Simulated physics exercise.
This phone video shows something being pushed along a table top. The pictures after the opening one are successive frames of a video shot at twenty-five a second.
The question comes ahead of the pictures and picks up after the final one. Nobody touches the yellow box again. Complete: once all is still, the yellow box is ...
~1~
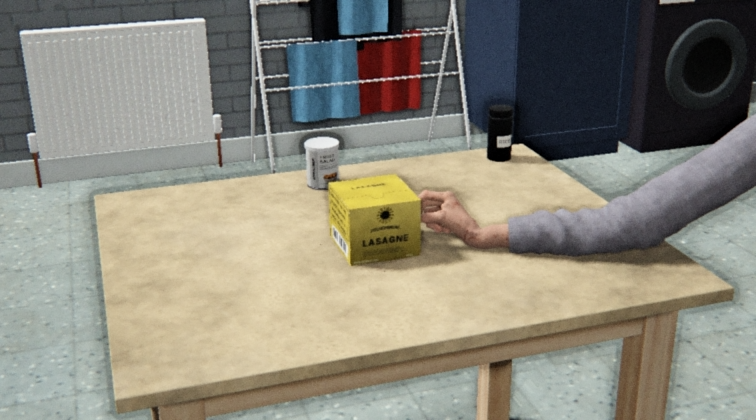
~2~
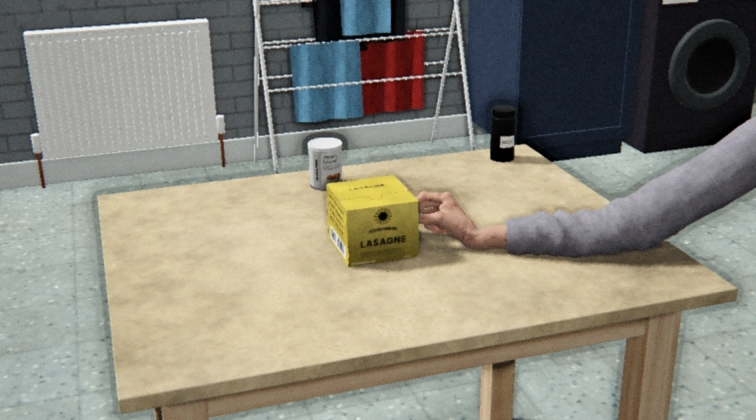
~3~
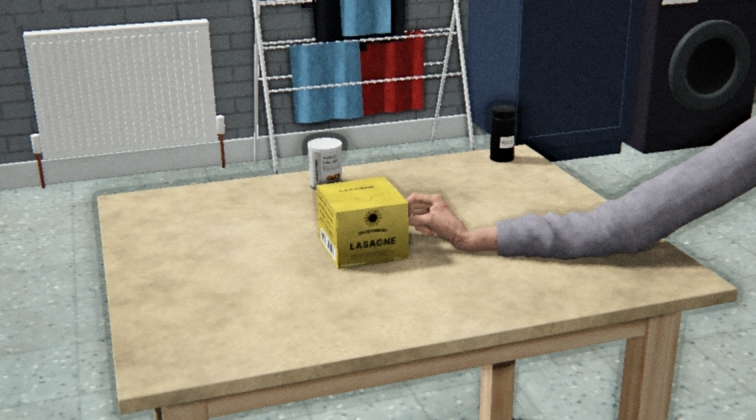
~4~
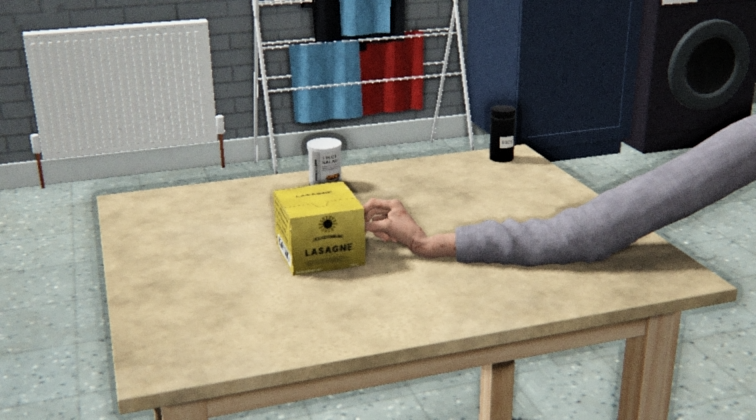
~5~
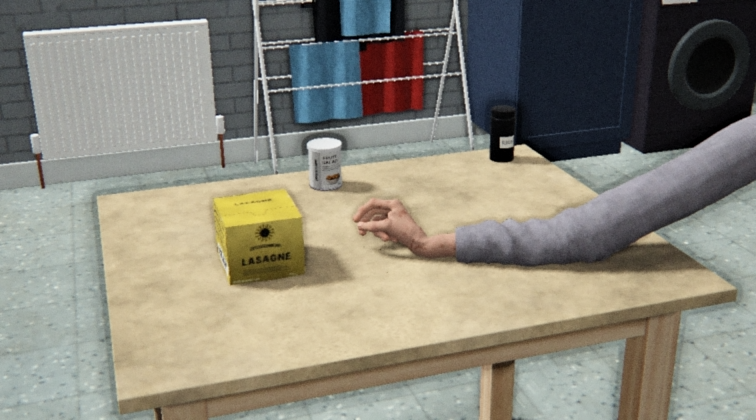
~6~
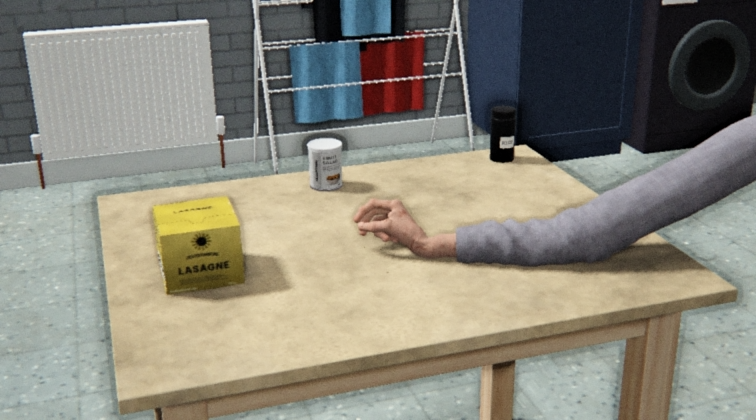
Off the table.
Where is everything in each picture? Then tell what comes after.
Under the hand; yellow box (374, 219), in the first picture.
Under the hand; yellow box (372, 220), in the second picture.
Under the hand; yellow box (362, 221), in the third picture.
Yellow box (319, 227), in the fourth picture.
Yellow box (259, 236) shifted about its own width, in the fifth picture.
Yellow box (198, 244) shifted about its own width, in the sixth picture.
Then, 0.30 s on from there, yellow box now off the table.
Then, 0.50 s on from there, things are still on the move.
In the end, off the table, yellow box.
